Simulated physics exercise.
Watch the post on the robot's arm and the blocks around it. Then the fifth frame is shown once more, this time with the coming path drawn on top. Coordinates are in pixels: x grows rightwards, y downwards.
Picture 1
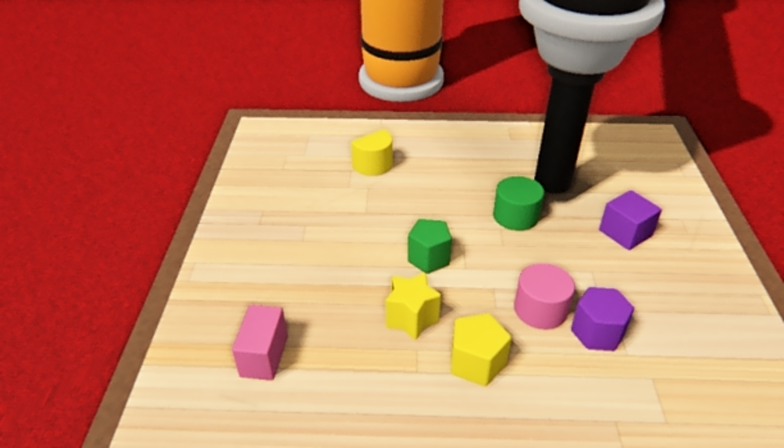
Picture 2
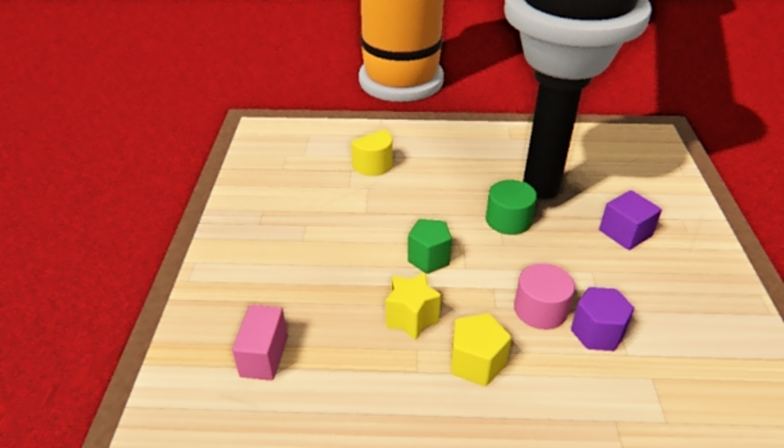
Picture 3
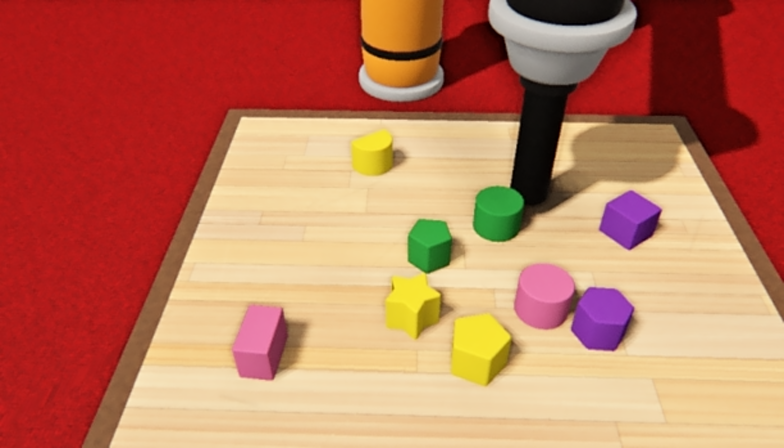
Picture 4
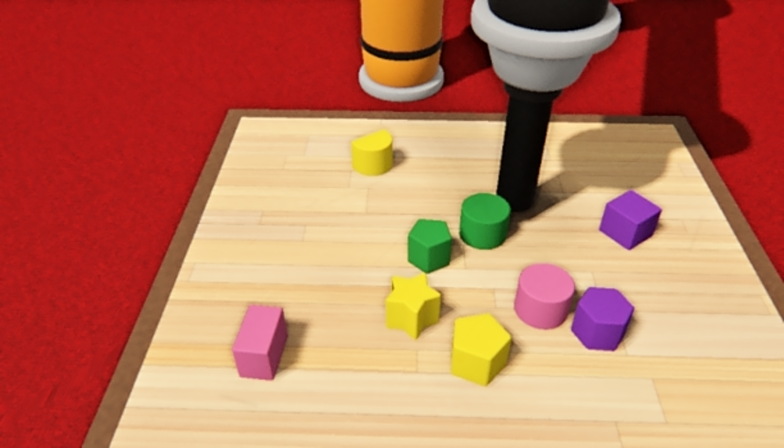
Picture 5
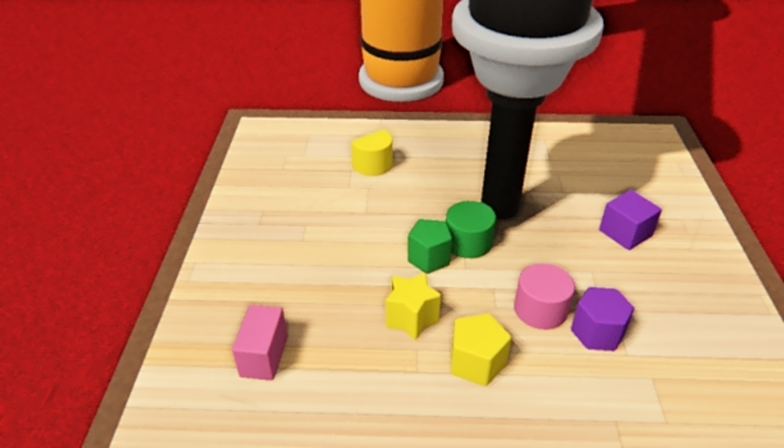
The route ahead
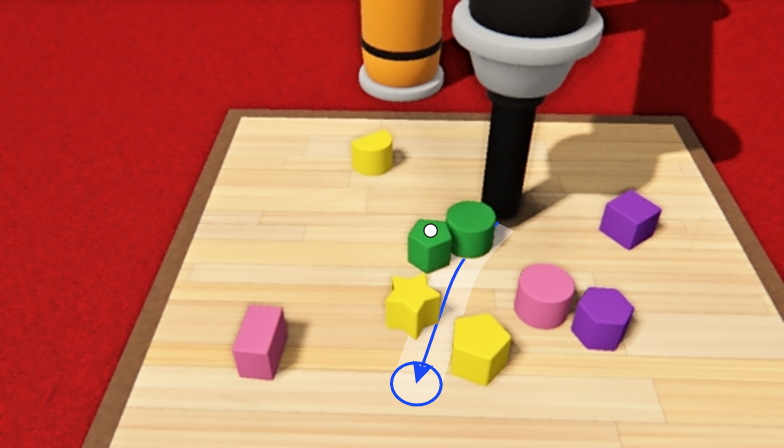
The robot's arm pushes the green round block left until it meets the green pentagonal block.
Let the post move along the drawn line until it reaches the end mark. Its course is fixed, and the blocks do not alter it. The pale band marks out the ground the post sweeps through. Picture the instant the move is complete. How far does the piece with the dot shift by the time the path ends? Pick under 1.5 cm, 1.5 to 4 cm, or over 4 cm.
Overall it shifts more than 4 cm.
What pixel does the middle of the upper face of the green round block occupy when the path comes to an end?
The point I'd pick in the picture is (397, 265).
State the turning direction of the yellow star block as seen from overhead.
Turns clockwise.
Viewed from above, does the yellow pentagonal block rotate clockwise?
That would be a no.
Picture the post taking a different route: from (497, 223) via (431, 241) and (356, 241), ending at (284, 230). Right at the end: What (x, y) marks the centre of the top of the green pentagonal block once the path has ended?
Put as a pixel place, it's (361, 282).
Path on the board, from (497, 223) through (461, 263) and (439, 317) to (416, 383); the dot is on the green pentagonal block.
On the path given first. One third of the way, post (463, 247); green pentagonal block (373, 248); green round block (420, 246).
Two thirds of the way, post (440, 302); yellow star block (403, 306); green pentagonal block (355, 247), turned 25° clockwise; green round block (397, 265).
At the end, post (417, 368); yellow star block (377, 330), turned 55° clockwise; green pentagonal block (355, 247), turned 25° clockwise; green round block (397, 265); yellow pentagonal block (482, 343), turned 35° anticlockwise.
